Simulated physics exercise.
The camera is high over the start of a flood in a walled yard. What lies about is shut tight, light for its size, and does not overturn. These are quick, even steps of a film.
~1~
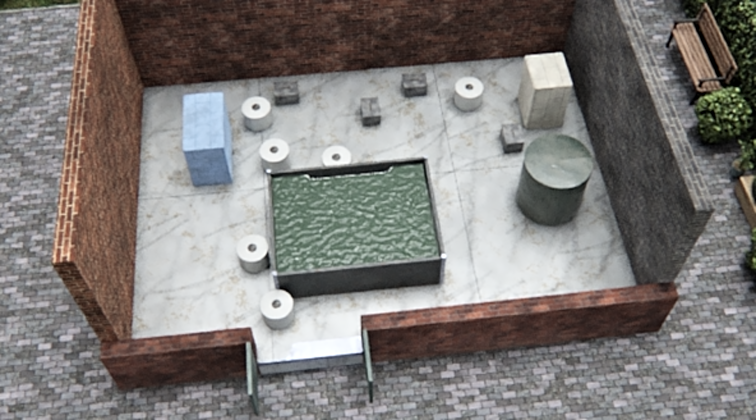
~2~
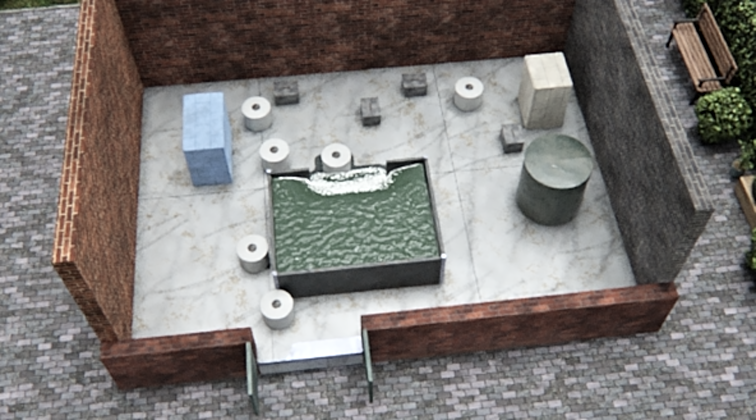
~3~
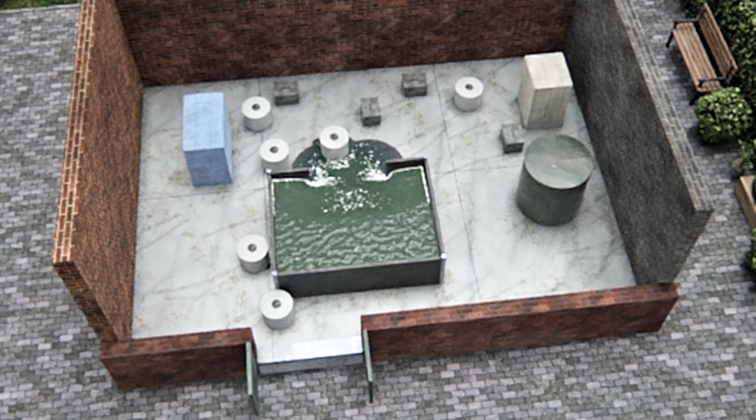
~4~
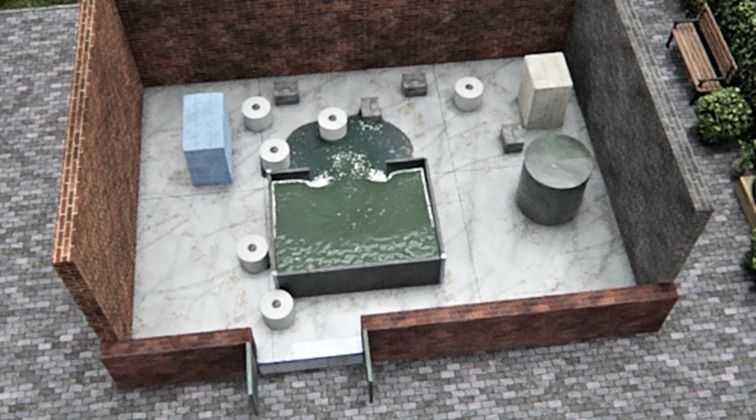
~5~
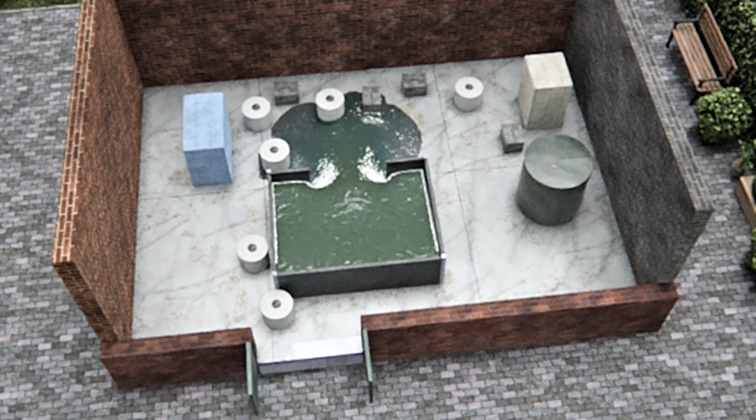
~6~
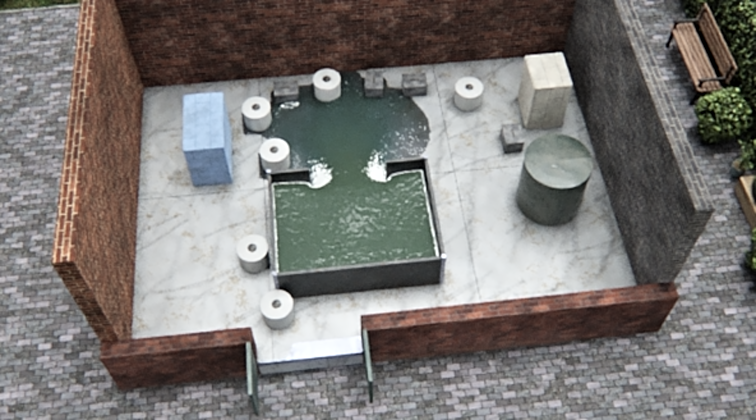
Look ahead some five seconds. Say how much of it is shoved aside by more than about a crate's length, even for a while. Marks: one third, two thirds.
Share: At least two thirds.
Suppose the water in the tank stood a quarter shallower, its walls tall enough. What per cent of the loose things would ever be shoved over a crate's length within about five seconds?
Close to 70 %.
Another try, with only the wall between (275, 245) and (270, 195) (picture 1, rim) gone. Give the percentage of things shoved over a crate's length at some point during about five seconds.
I make it 50 per cent.
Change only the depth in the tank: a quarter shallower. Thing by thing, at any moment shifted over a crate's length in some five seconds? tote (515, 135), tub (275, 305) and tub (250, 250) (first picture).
As listed: Swept aside, short of that, no.
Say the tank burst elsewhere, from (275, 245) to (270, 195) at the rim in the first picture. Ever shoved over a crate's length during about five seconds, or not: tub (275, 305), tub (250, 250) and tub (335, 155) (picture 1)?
As listed: Shifted that much, swept aside, never so far.
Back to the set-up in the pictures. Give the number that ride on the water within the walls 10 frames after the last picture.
That makes 3.
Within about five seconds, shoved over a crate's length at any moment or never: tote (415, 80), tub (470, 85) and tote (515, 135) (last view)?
As listed: Yes, shifted that much, that far or more.
A moment on, 2 of 10 are well off their spots; 3 afloat.
Next, 6 of 10 are well off their spots; 3 afloat.
Later, 6 of 10 are well off their spots; 5 afloat.
In the end, 7 of 10 are well off their spots, and 7 have been at some point; 4 afloat.
